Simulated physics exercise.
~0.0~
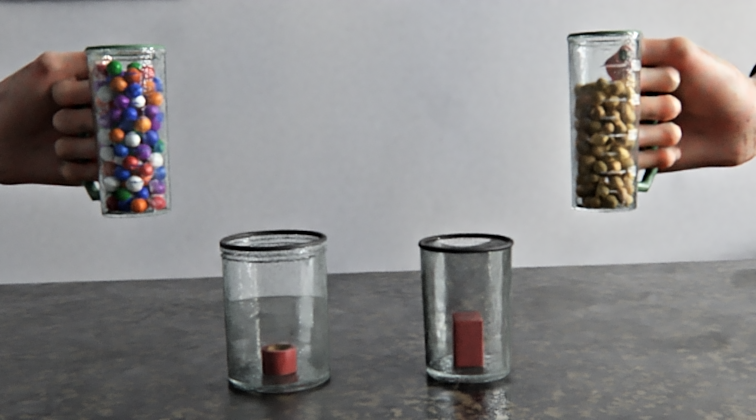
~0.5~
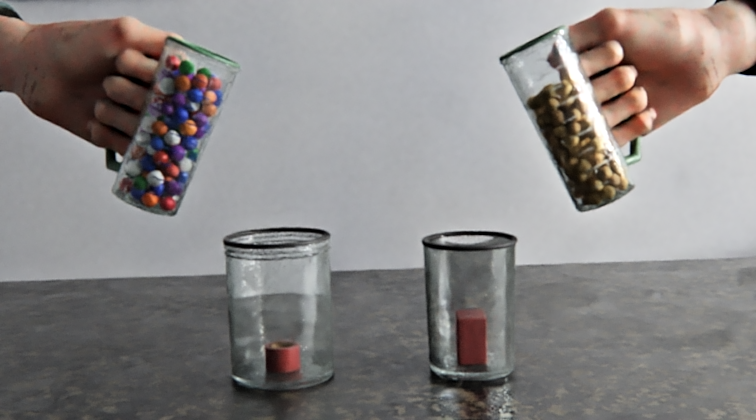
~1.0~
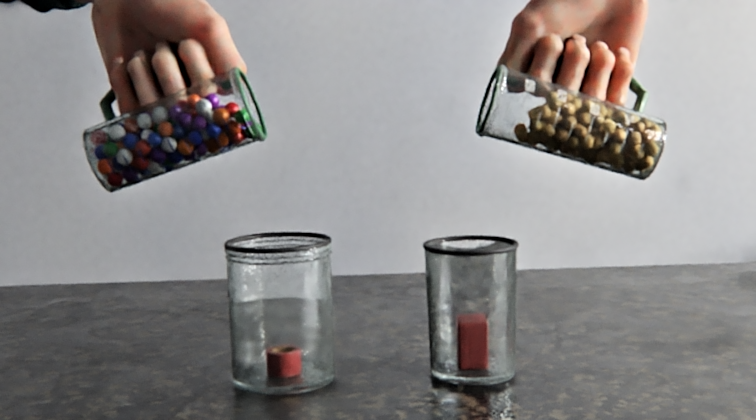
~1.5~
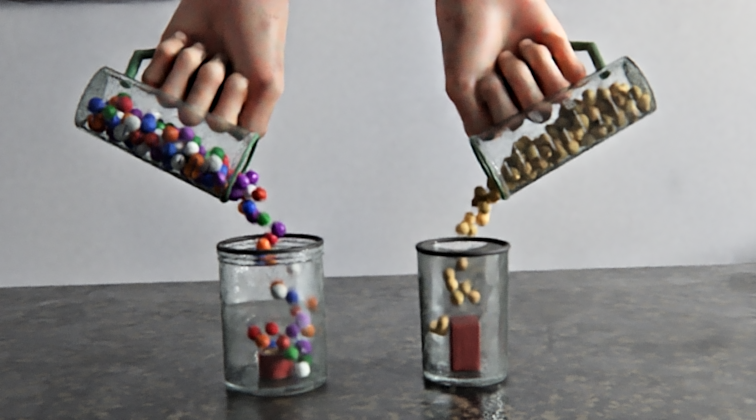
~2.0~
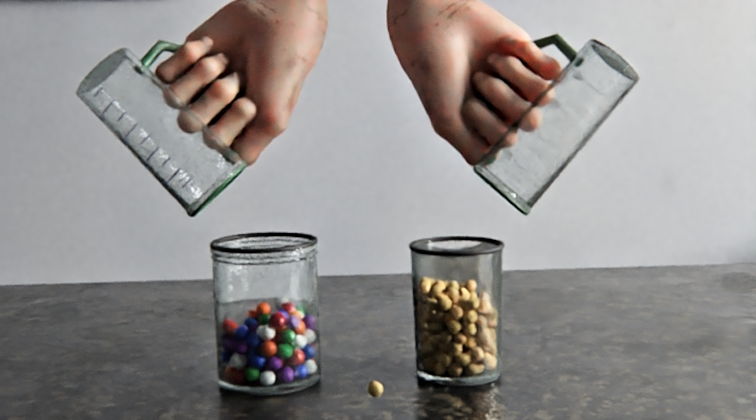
Two hands, one on each side, hold clear handled cups above a dark speckled counter before a pale grey wall, seen from the front by a slightly swaying camera. The left cup holds multicoloured beads, the right one tan, nut-like pieces. Below stand two clear containers, a short red object in the left and a taller red block in the right. The hands bring the cups inward, tipping them onto their sides, and the contents tumble down around the objects. Finally, the cups are upended, both red objects are hidden, and a tan piece lies on the counter between the containers.
